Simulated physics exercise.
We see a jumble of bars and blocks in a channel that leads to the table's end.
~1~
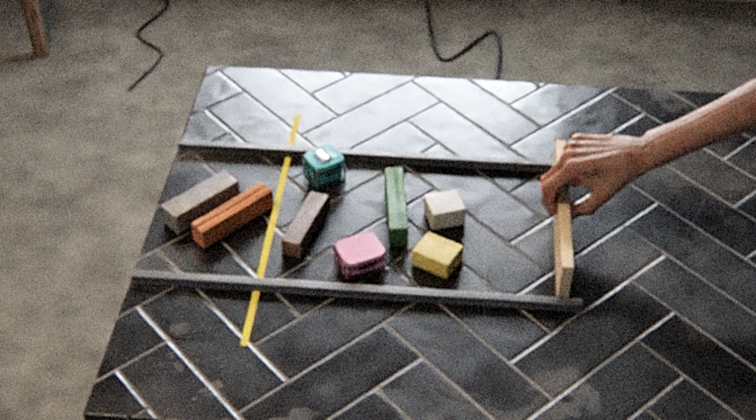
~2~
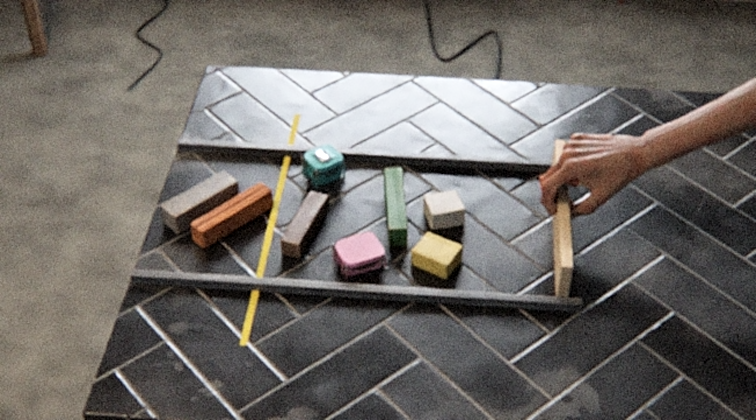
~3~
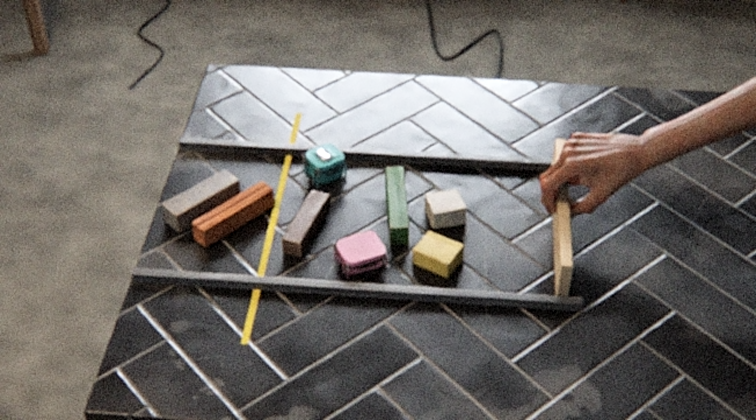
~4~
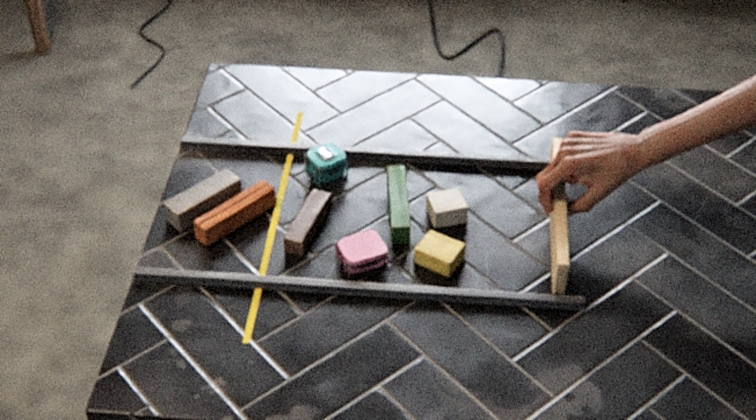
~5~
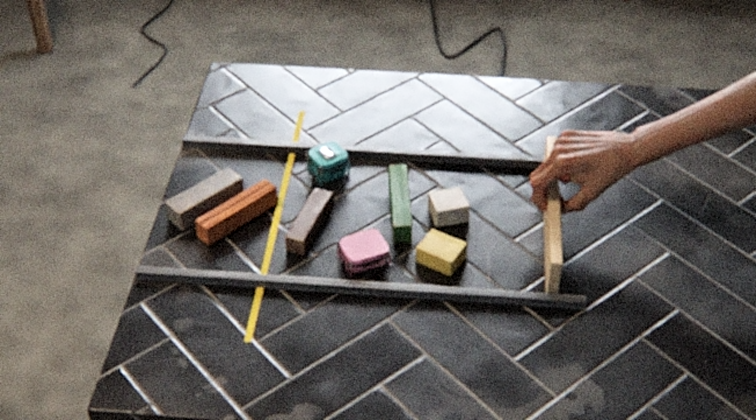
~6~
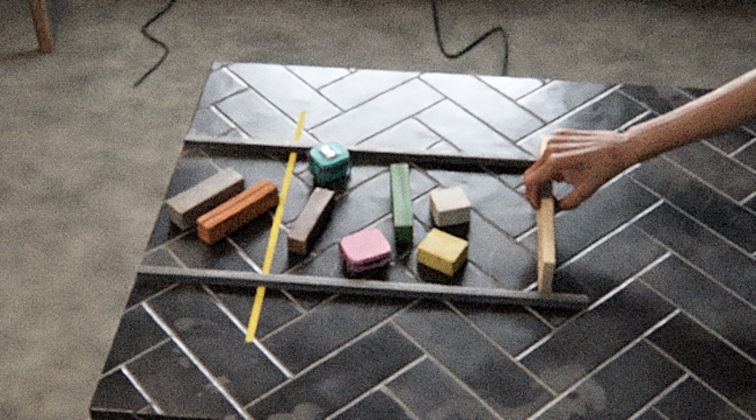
The video shows a hand holding a wooden board upright at the right of a channel of colourful bars and blocks on a dark tiled table, then sliding it slightly left while the pieces stay in place near yellow tape.
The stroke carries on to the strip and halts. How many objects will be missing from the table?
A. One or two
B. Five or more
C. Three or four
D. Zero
(D) Zero.
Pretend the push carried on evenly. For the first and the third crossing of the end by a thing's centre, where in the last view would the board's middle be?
At (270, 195) for the first, at (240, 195) for the third.
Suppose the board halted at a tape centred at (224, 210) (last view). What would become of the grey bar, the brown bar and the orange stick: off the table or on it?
Starting with the grey bar, it ends up falling, then the brown bar ends up falling, then the orange stick ends up falling.
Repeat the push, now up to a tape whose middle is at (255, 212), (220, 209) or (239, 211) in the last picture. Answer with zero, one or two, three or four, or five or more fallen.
So, tape by tape, it's just one or two, then either three or four, then 1 or 2.
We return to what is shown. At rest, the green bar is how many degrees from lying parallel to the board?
It works out to near 0°.
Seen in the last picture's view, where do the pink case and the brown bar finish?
The pink case finishes at (210, 241); the brown bar finishes at (199, 212).
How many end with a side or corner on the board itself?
So the total is 3.
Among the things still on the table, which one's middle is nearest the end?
The grey bar.
A little later, none off yet; grey bar at rest near (207, 198); orange stick at rest near (239, 211); brown bar at rest near (311, 220).
Next, none off yet; grey bar at rest near (207, 198); orange stick at rest near (239, 211); brown bar moving near (304, 218).
Later still, none off yet; grey bar moving near (200, 196); orange stick shifted a little near (219, 206); brown bar shifted about its own width near (235, 213).
When it is over, the number that fall off is zero.
